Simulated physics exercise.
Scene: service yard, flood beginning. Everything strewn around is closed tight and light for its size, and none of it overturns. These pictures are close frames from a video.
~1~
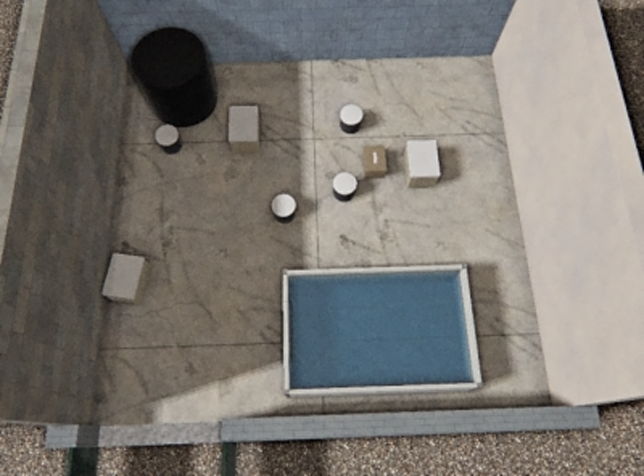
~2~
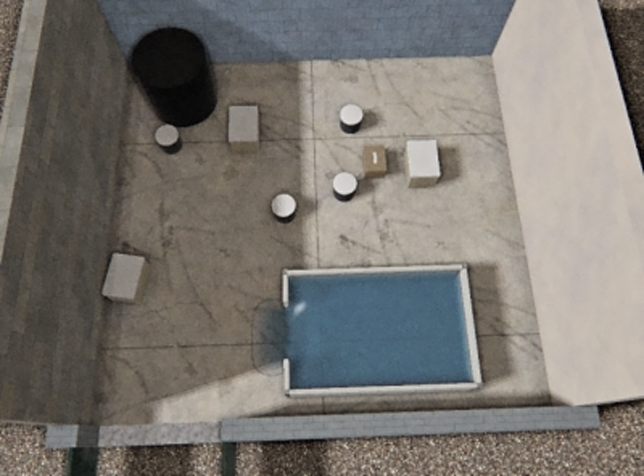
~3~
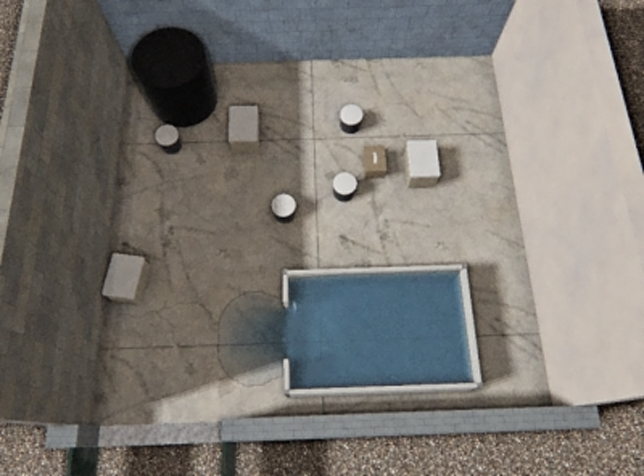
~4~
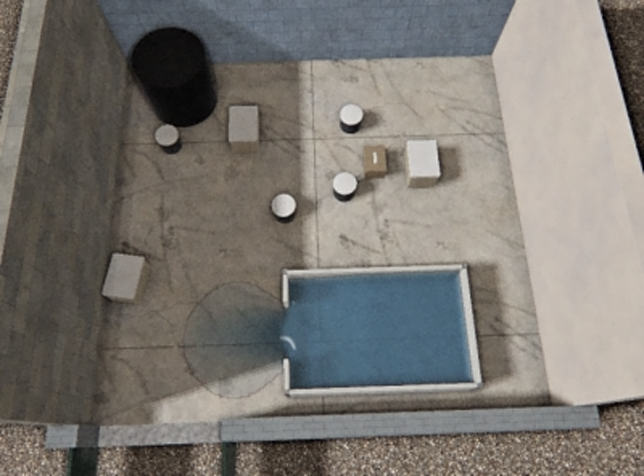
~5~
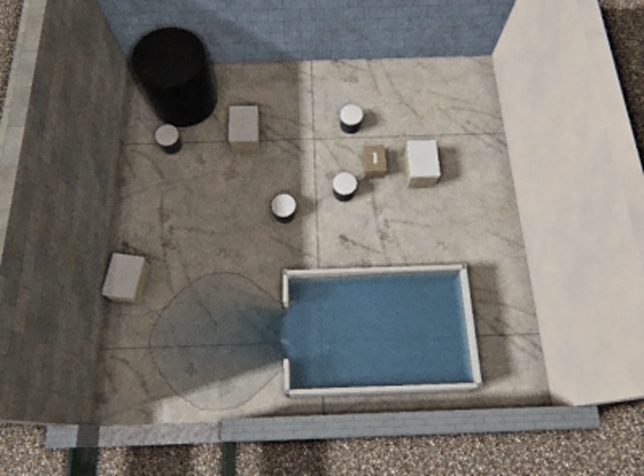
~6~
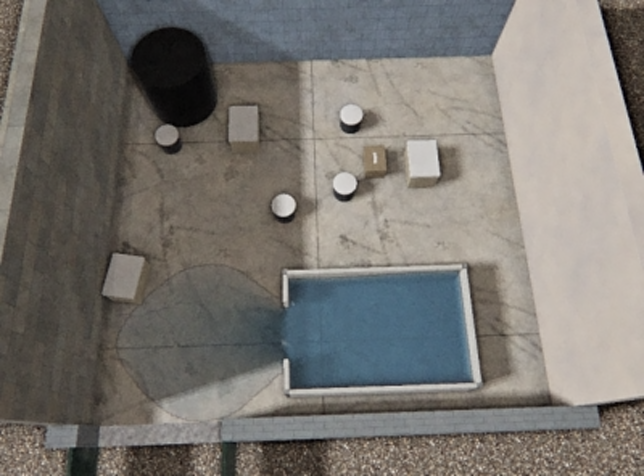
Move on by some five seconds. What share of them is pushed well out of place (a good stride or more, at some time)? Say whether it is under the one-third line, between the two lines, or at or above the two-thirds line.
The portion moved well away stays in the lowest third.
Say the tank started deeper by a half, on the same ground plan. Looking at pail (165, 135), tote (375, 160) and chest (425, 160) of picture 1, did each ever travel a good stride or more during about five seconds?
Object 1: Passed the mark. Object 2: Stayed below the mark. Object 3: Stayed below the mark.
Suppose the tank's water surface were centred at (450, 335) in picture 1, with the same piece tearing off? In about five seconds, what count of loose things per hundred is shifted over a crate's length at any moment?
Estimate: Some 20 per cent of them.
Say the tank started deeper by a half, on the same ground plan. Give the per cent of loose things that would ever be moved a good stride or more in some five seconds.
I'd put it near 40 percent.
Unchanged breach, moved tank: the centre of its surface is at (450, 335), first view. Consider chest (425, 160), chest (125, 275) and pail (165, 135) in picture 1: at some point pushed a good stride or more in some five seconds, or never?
Results in order: Never that far / made it that far / made it that far.
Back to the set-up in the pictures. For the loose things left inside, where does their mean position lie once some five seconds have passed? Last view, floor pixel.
(300, 152).
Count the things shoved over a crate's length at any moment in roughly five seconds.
So the number is 2.
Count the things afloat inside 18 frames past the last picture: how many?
The total is 1.
A moment on, 0 of 8 are well off their spots; 0 afloat.
Next, 1 of 8 are well off their spots; 1 afloat.
Later, 2 of 8 are well off their spots; 1 afloat.
In the end, 2 of 8 are well off their spots, and 2 have been at some point; 1 afloat.
